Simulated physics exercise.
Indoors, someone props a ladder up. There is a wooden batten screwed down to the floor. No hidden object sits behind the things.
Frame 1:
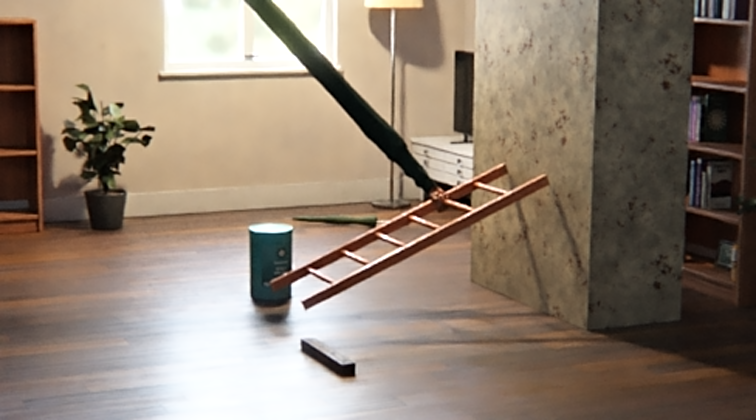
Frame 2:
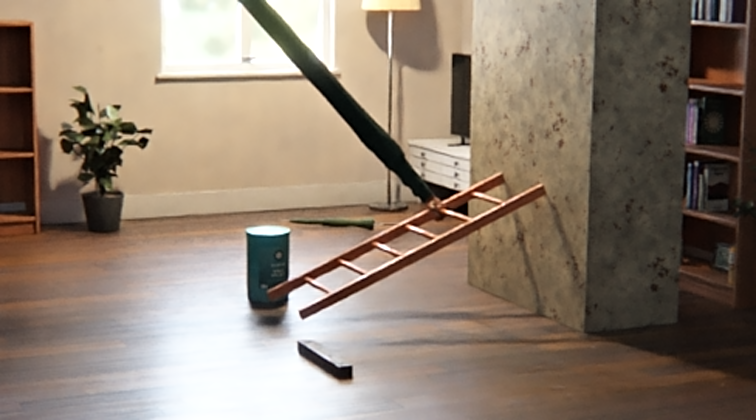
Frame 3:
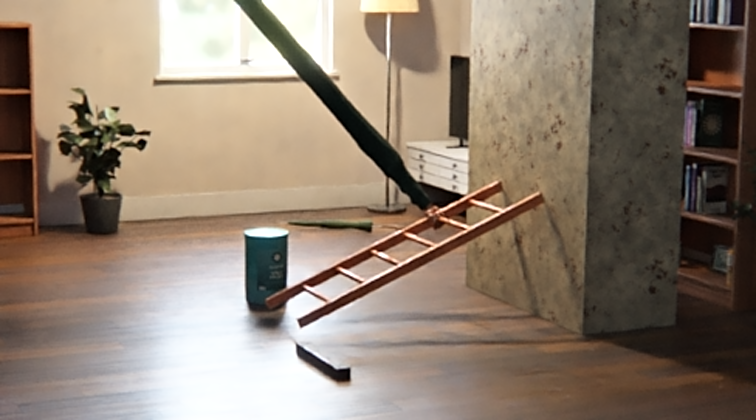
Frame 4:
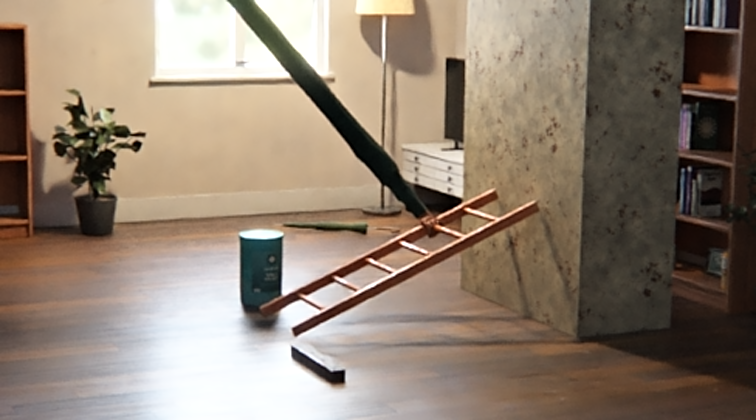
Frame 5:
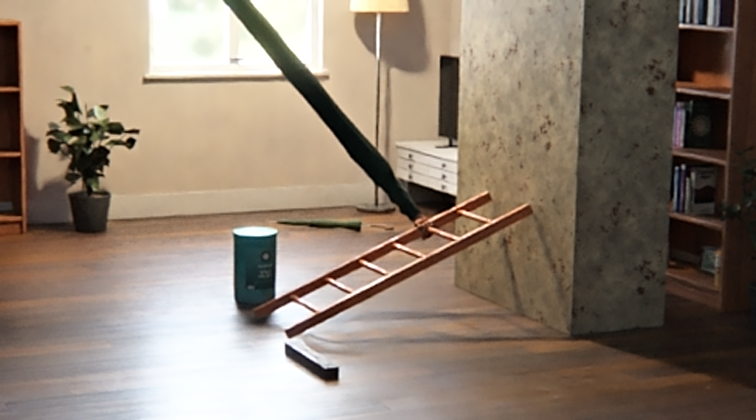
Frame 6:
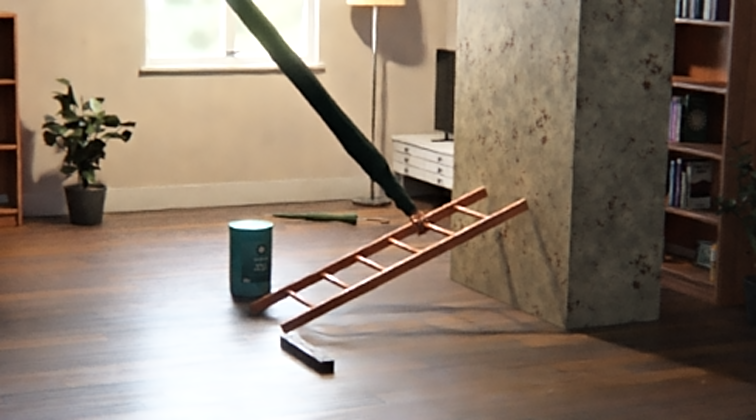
A long dark arm gripped an orange ladder and lowered it slightly, still tilted, beside a stone pillar, until its lower end was down near a turquoise pail and a dark strip on the wooden floor.
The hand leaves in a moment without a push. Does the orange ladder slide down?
It drops.
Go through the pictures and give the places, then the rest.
Still on the way; orange ladder (410, 233); batten (327, 355), in the first picture.
Still on the way; orange ladder (407, 242); turquoise pail (268, 264), in the second picture.
Still on the way; orange ladder (405, 251); batten (323, 360), in the third picture.
Still on the way; orange ladder (400, 259); turquoise pail (261, 268), in the fourth picture.
Still on the way; orange ladder (394, 261); batten (311, 359), in the fifth picture.
In place, still held; orange ladder (390, 256); turquoise pail (251, 258), in the sixth picture.
Then, 0.20 s on from there, orange ladder turned 6° from its first pose near (385, 271).
Then, 0.28 s on from there, orange ladder turned 14° from its first pose near (380, 290).
Then, 0.36 s on from there, orange ladder turned 22° from its first pose near (377, 308).
In the end, the orange ladder slips down, near (377, 309); the other things unmoved.
